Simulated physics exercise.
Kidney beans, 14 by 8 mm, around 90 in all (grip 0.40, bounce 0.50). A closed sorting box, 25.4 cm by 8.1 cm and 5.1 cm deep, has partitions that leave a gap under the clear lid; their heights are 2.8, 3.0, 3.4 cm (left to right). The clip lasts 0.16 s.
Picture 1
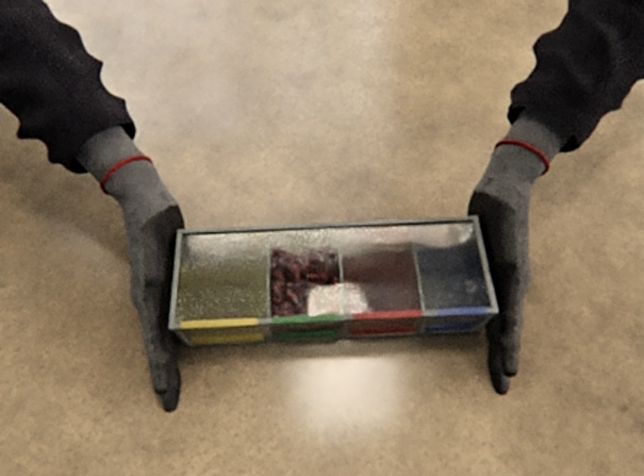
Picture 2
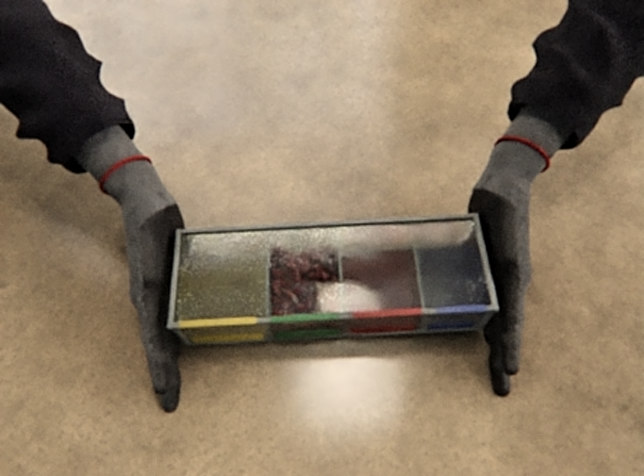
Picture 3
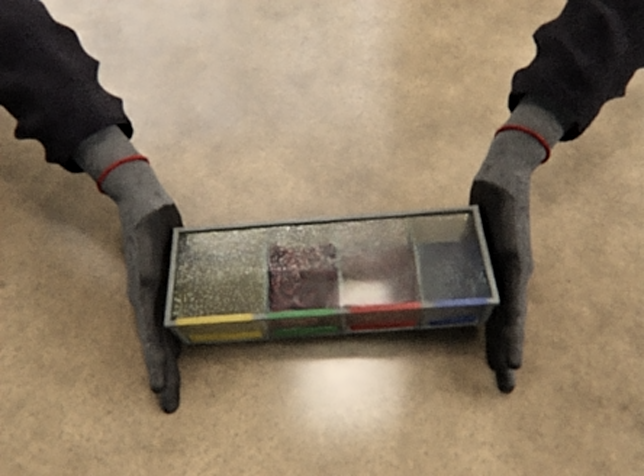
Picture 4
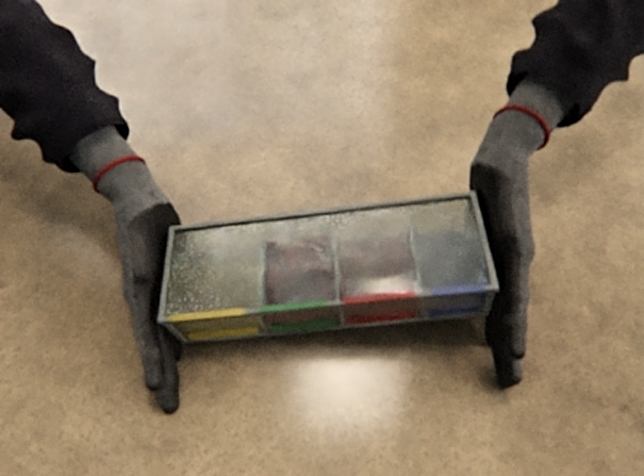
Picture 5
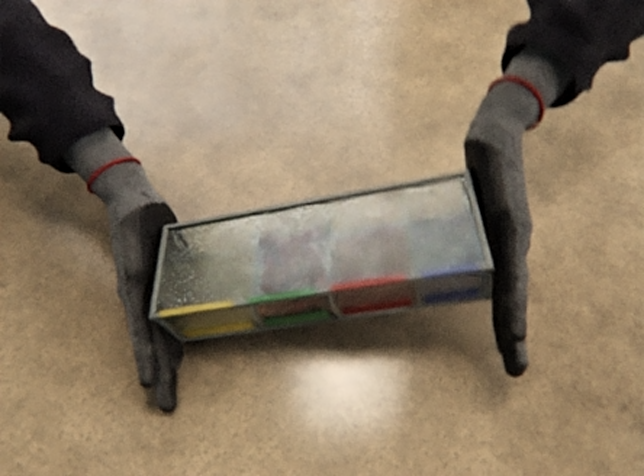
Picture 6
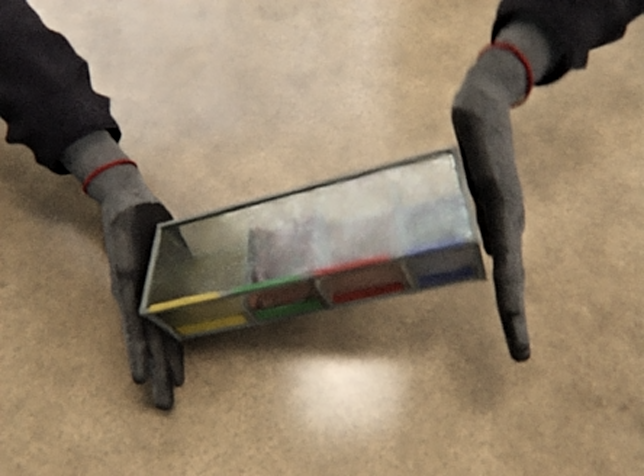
Gloved hands tilting a clear-lidded box with four colour-marked compartments, right end rising steadily, dark red beans in the green section.
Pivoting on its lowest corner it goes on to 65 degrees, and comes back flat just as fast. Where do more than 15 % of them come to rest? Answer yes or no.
Red compartment: No; blue compartment: No; green compartment: Yes; yellow compartment: Yes.
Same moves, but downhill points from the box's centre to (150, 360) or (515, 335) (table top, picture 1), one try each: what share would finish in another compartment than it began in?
About 35 and 45 per cent.
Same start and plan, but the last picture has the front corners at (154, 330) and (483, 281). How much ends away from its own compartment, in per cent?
Then about 30 per cent.
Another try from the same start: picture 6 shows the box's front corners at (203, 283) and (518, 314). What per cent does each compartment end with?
Red 40, blue 5, green 50, yellow 0.
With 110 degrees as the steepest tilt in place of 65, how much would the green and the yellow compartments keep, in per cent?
Green 25, yellow 75.
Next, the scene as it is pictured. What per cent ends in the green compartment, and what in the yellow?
Green 70; yellow 30.
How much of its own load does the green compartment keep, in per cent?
Roughly 70 per cent.
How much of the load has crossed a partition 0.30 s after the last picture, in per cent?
About 15 per cent.
Then, 0.30 s after the last picture, tilt 63 degrees; green 85 %, yellow 15 %.
Then, 0.49 s after the last picture, tilt 25 degrees; green 70 %, yellow 30 %.
Then, 0.81 s after the last picture, tilt 0 degrees; green 70 %, yellow 30 %.
In the end, red 0 %, blue 0 %, green 70 %, yellow 30 %.
